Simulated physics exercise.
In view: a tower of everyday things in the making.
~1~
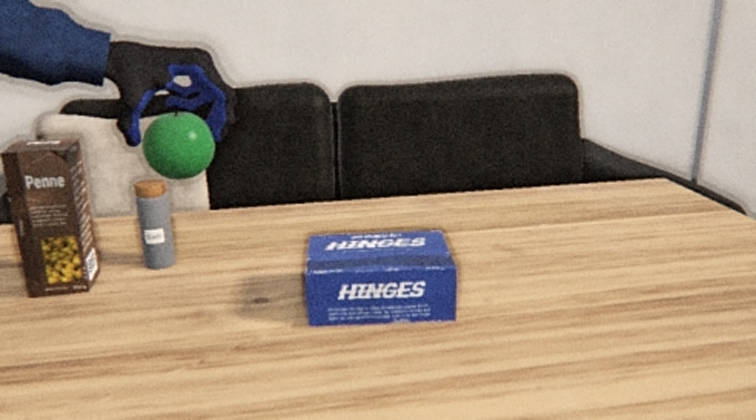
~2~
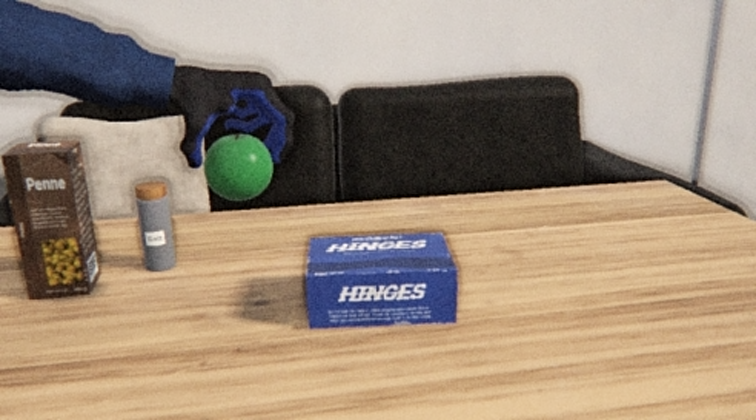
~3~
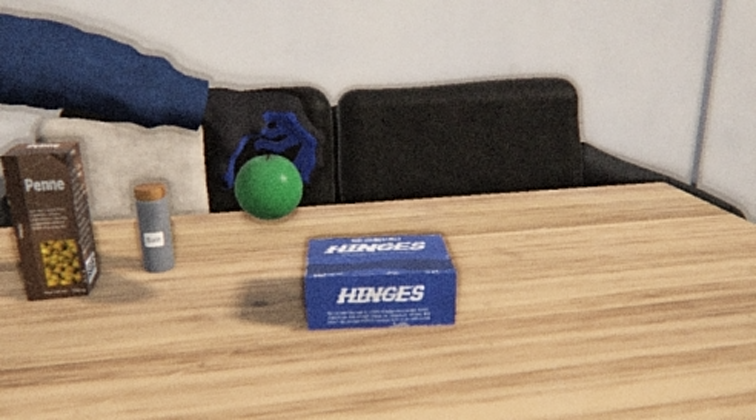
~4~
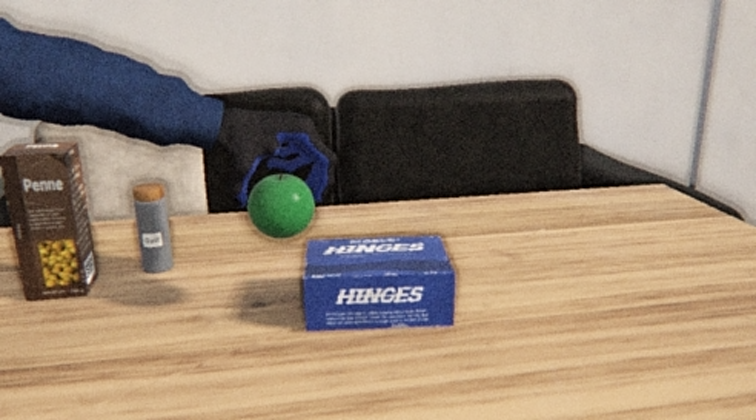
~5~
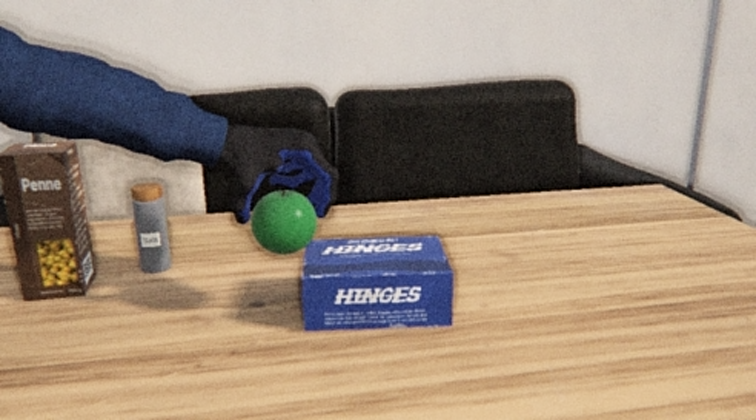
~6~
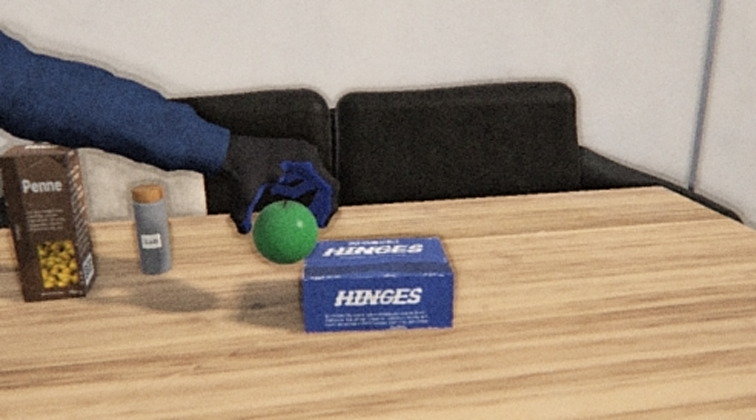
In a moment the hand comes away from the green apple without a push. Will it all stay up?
Here the pile gives way.
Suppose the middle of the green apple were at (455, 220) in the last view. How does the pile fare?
Then it comes apart.
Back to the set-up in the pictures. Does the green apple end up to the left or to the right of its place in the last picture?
To the left.
Then, 0.20 s later than the last frame, green apple moved a little near (276, 246).
Then, 0.30 s later than the last frame, green apple now fallen.
Then, 0.60 s later than the last frame, nothing new.
Then, 2.20 s later than the last frame, green apple resting near (256, 289).
When it is over, fallen, green apple; the other 3 as before. End places, in pixels of the last picture, green apple near (256, 289). The pile loses its balance.
